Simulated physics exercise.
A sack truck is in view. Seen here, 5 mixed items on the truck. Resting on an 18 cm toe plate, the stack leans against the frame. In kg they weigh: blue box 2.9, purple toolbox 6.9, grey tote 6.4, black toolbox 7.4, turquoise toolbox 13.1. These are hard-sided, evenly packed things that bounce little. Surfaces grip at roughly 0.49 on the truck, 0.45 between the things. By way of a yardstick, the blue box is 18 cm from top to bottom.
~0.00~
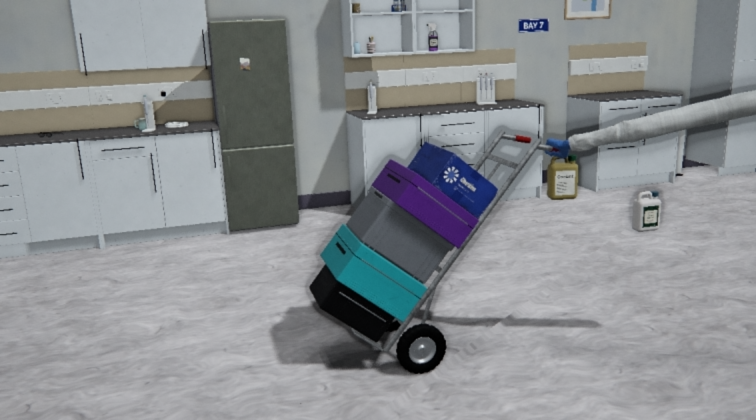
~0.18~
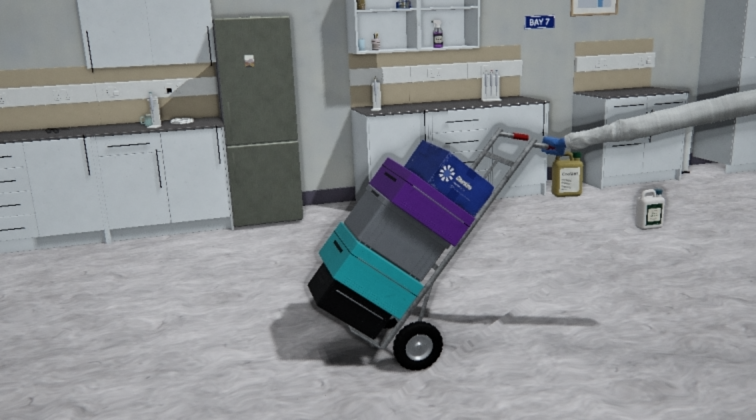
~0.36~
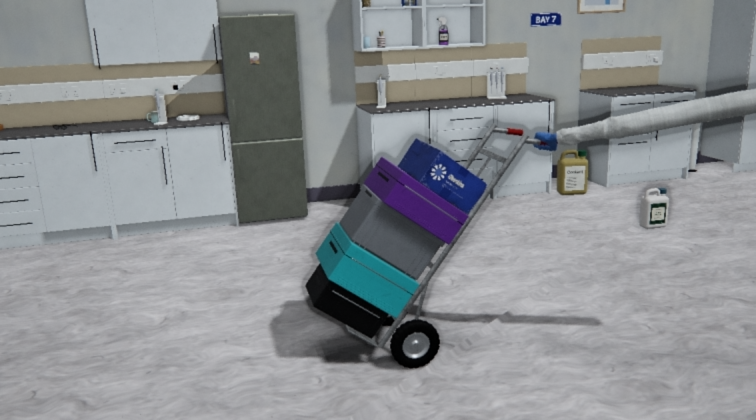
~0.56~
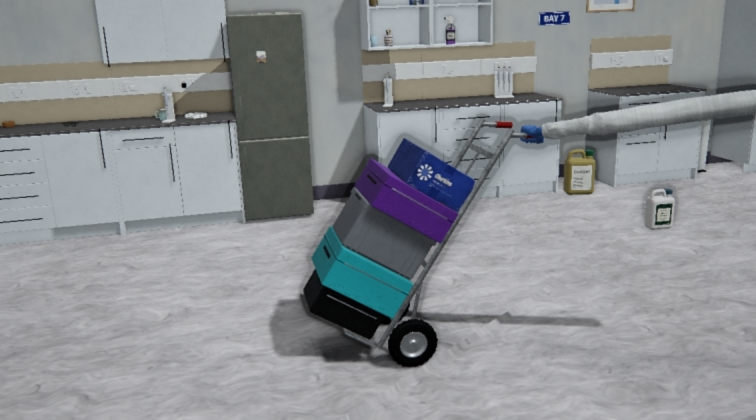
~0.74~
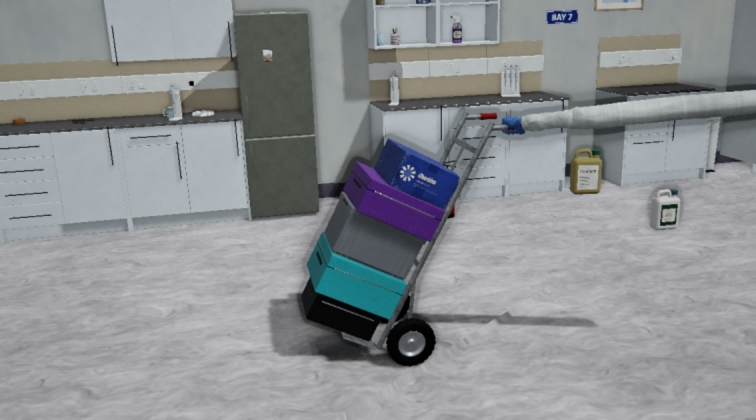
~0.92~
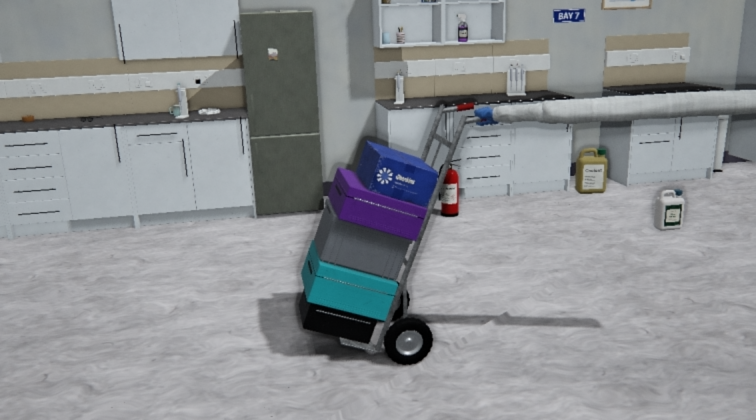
A loaded sack truck leaning right is raised steadily more upright by a gloved arm.
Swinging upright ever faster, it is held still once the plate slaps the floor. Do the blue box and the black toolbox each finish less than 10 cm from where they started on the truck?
Blue box: No; black toolbox: Yes.
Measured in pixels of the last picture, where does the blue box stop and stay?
It winds up close to (304, 192).
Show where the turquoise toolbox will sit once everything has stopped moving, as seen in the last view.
Its middle settles close to pixel (330, 302).
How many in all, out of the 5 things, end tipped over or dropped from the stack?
So, 0 in all.
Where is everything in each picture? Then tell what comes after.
Leaning back 40°; blue box (451, 179); black toolbox (352, 302), in the first frame.
Leaning back 40°; turquoise toolbox (369, 269); purple toolbox (420, 200), in the second frame.
Leaning back 38°; grey tote (390, 232); turquoise toolbox (366, 269), in the third frame.
Leaning back 34°; purple toolbox (404, 199); grey tote (383, 234), in the fourth frame.
Leaning back 28°; turquoise toolbox (355, 274); purple toolbox (392, 200), in the fifth frame.
Leaning back 22°; blue box (396, 173); black toolbox (338, 311), in the sixth frame.
By 1.22 s, leaning back 7°.
By 1.42 s, truck upright; blue box rocked 4° off its seat near (324, 189); black toolbox rocked 4° off its seat near (335, 332); purple toolbox rocked 4° off its seat.
By 1.52 s, truck upright; blue box rocked 5° off its seat near (311, 190); black toolbox rocked 5° off its seat near (335, 332); purple toolbox rocked 5° off its seat.
By 1.62 s, truck upright; blue box rocked 3° off its seat near (305, 192); black toolbox rocked 3° off its seat near (336, 333); purple toolbox rocked 3° off its seat.
When it is over (2.1 s), not toppled but over 10 cm from the start, blue box and purple toolbox; the other 3 within 10 cm of the start. In the last view, blue box near (304, 192), black toolbox near (336, 333).
